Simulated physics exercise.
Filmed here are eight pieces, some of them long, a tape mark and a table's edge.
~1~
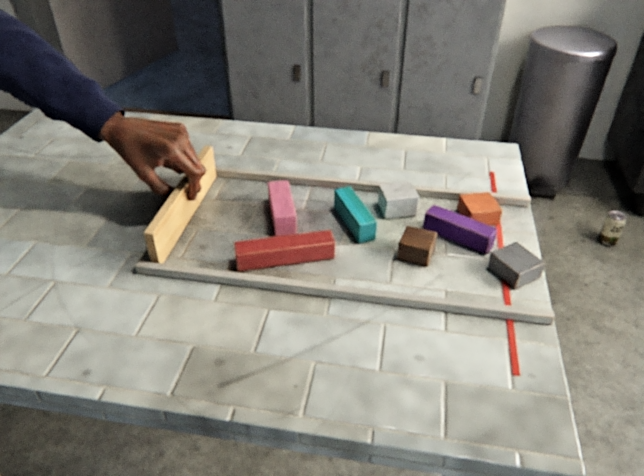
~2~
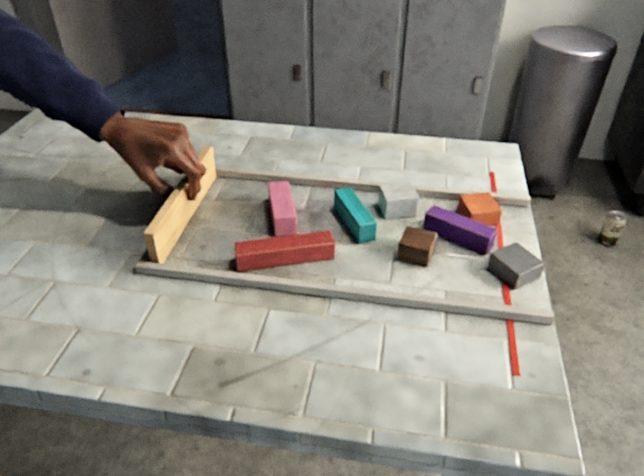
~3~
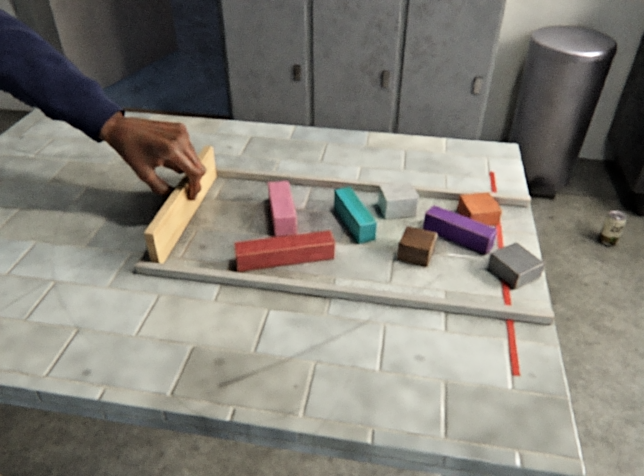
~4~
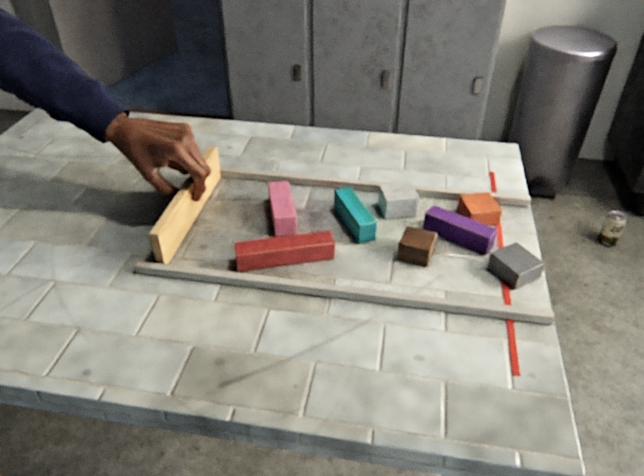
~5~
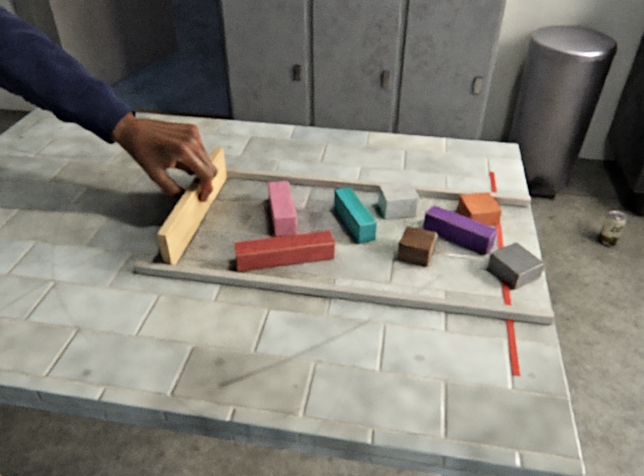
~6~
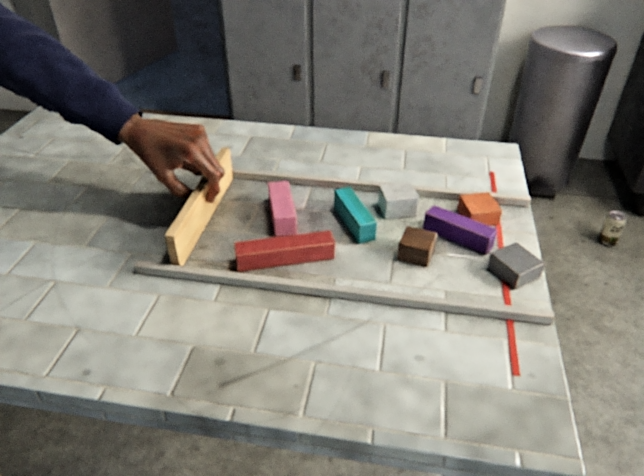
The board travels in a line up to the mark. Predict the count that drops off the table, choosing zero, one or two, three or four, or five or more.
The count that drops off is five or more.
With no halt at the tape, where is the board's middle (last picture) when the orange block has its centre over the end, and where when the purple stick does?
Around (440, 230), then around (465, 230).
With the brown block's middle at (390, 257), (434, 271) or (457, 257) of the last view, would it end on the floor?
Taking the places in order, it ends up falling, then ends up falling, then ends up falling.
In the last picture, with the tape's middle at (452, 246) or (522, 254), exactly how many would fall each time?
Down on the floor: 2 and 7.
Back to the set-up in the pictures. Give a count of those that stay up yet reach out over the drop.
The count is 2.
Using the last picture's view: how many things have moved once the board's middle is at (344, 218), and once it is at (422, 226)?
Counts: 5 and 8.
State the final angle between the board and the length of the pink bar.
Some 0 degrees.
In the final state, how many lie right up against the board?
2.
Soon after, none off yet; grey block at rest near (516, 265); orange block at rest near (479, 210); purple stick at rest near (459, 229).
In the end, the number that fall off is five or more; gone, white block, brown block, purple stick, orange block and grey block.
